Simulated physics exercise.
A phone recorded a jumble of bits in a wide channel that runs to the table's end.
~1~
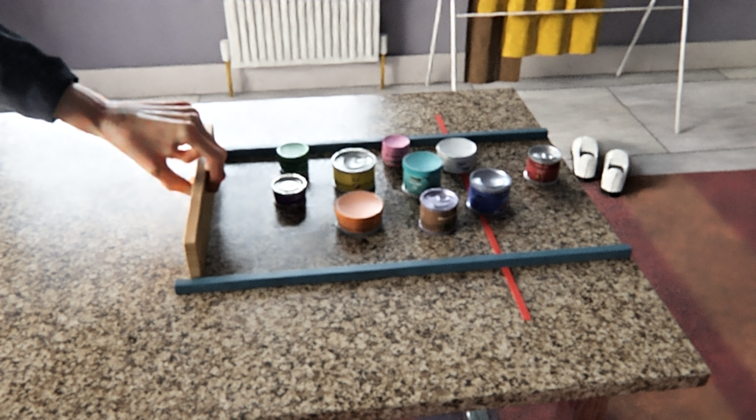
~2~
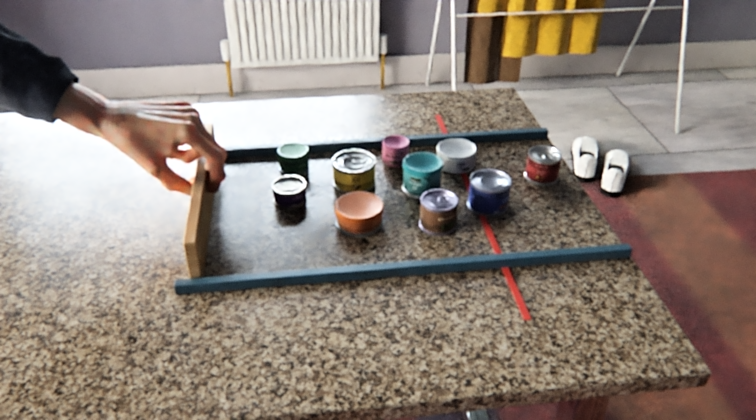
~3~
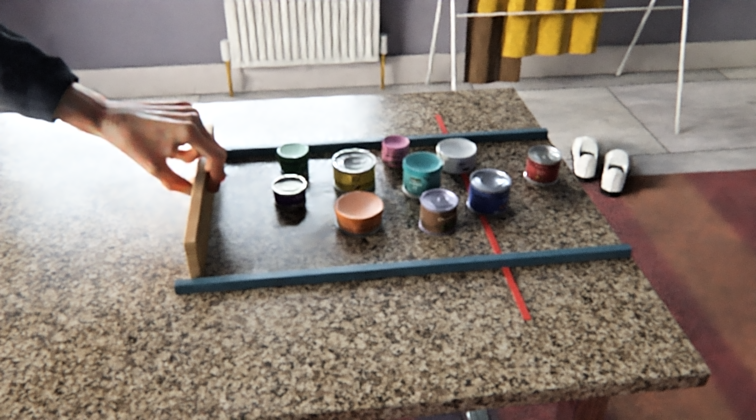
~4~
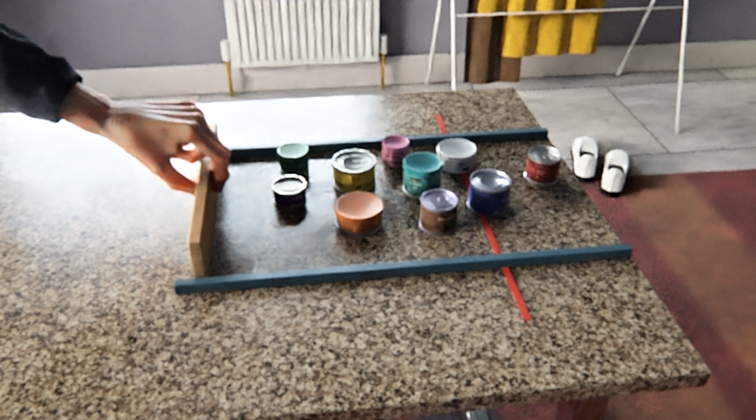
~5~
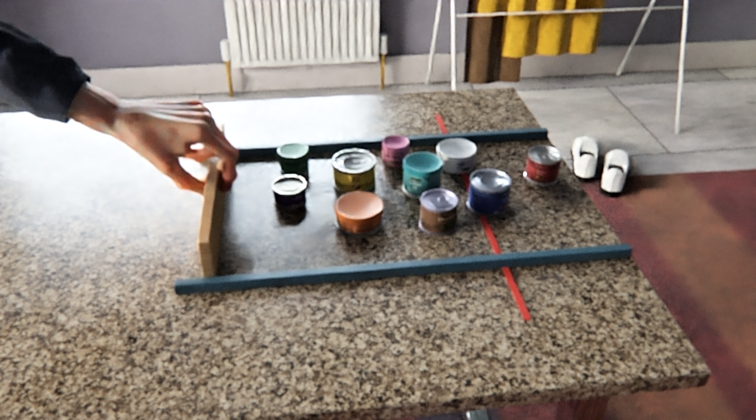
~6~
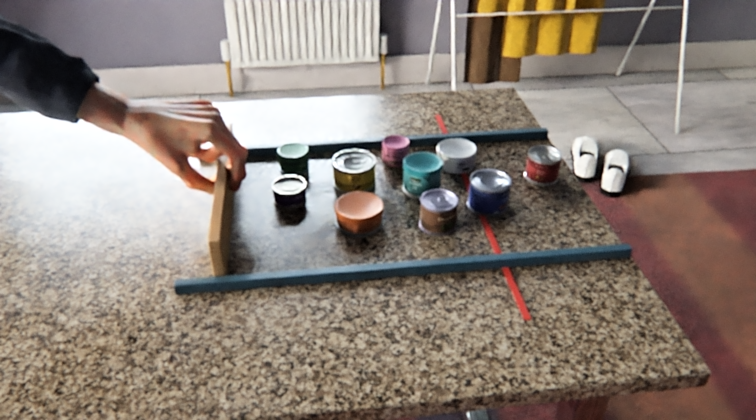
A hand in a dark sleeve holds a wooden board upright at the left end of a channel between two blue strips on a speckled stone table, seen from above at an angle. Small tubs and tins in green, black, yellow, orange, pink, teal, purple, white, blue and red sit to its right, around a red line. The board slides slightly right while the containers and camera stay still.
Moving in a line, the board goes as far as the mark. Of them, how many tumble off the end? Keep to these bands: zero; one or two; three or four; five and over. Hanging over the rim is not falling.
That gives zero.
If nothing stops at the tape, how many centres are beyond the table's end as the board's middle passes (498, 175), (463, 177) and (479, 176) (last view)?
Per position: 0 / 0 / 0.
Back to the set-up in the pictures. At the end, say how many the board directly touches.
It's 4.
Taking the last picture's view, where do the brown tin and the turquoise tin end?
Brown tin: About (540, 219); turquoise tin: About (519, 171).
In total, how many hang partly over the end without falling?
That'd be 0.
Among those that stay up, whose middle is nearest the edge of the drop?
Red tin.
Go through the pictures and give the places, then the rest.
In the first picture, red tin (543, 165); blue pot (489, 193); white tub (456, 156); board (203, 194); tape (473, 195).
In the second picture, blue pot (489, 193); orange tin (359, 214).
In the third picture, white tub (456, 156); green tin (293, 159).
In the fourth picture, red tin (543, 165); pink tub (396, 151).
In the fifth picture, blue pot (489, 193); purple pot (289, 192).
In the sixth picture, red tin (543, 165); blue pot (489, 193); white tub (456, 156); board (224, 193); tape (473, 195).
A little later, none off yet; red tin at rest near (543, 165); blue pot at rest near (489, 193); white tub at rest near (456, 156).
When it is over, the number that fall off is zero.
